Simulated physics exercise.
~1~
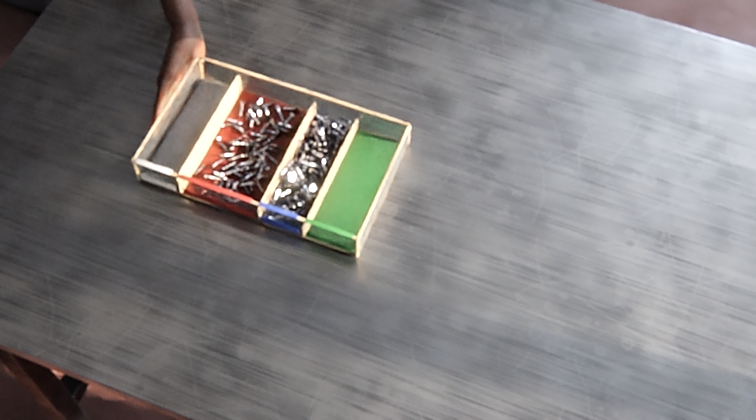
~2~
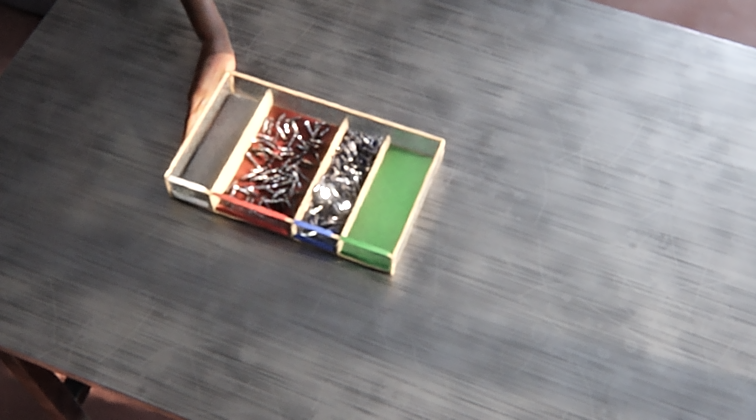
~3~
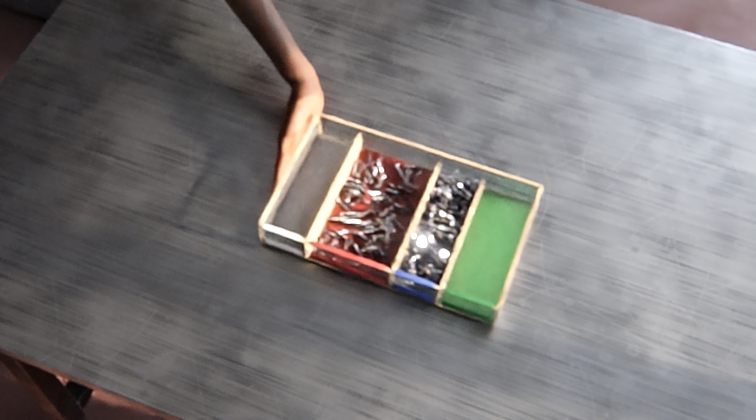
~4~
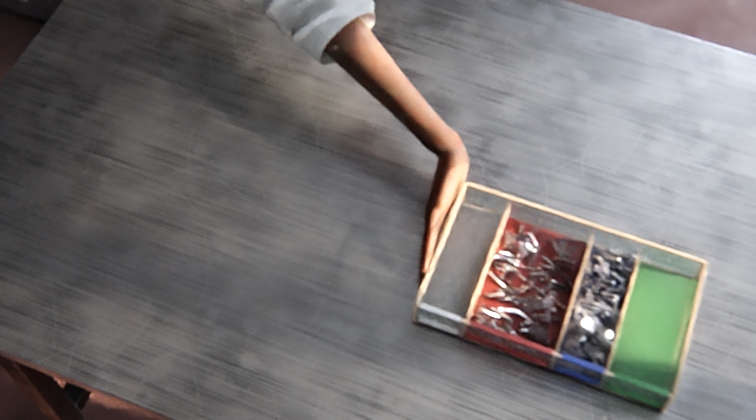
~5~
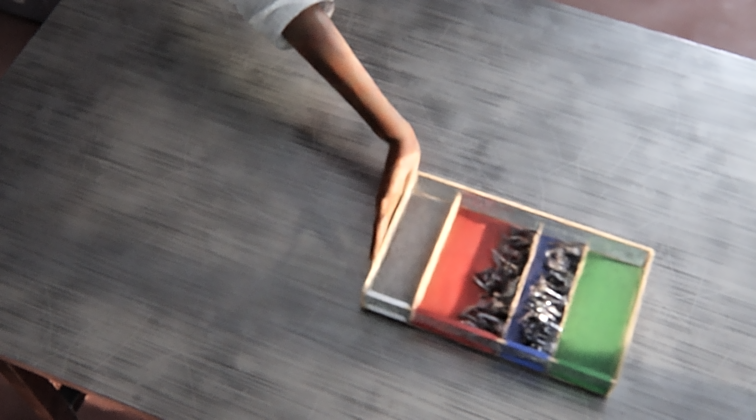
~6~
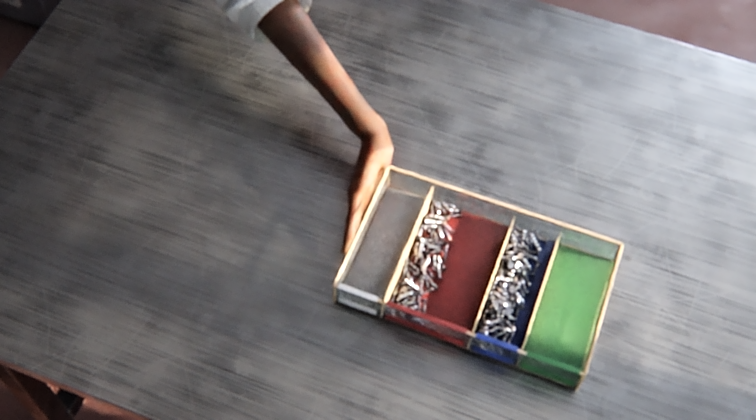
A hand pushed a divided tray of small metal pieces down and to the right across a dark tabletop, then drew it back a little to the left; the pieces shifted about but stayed in the red and blue sections.
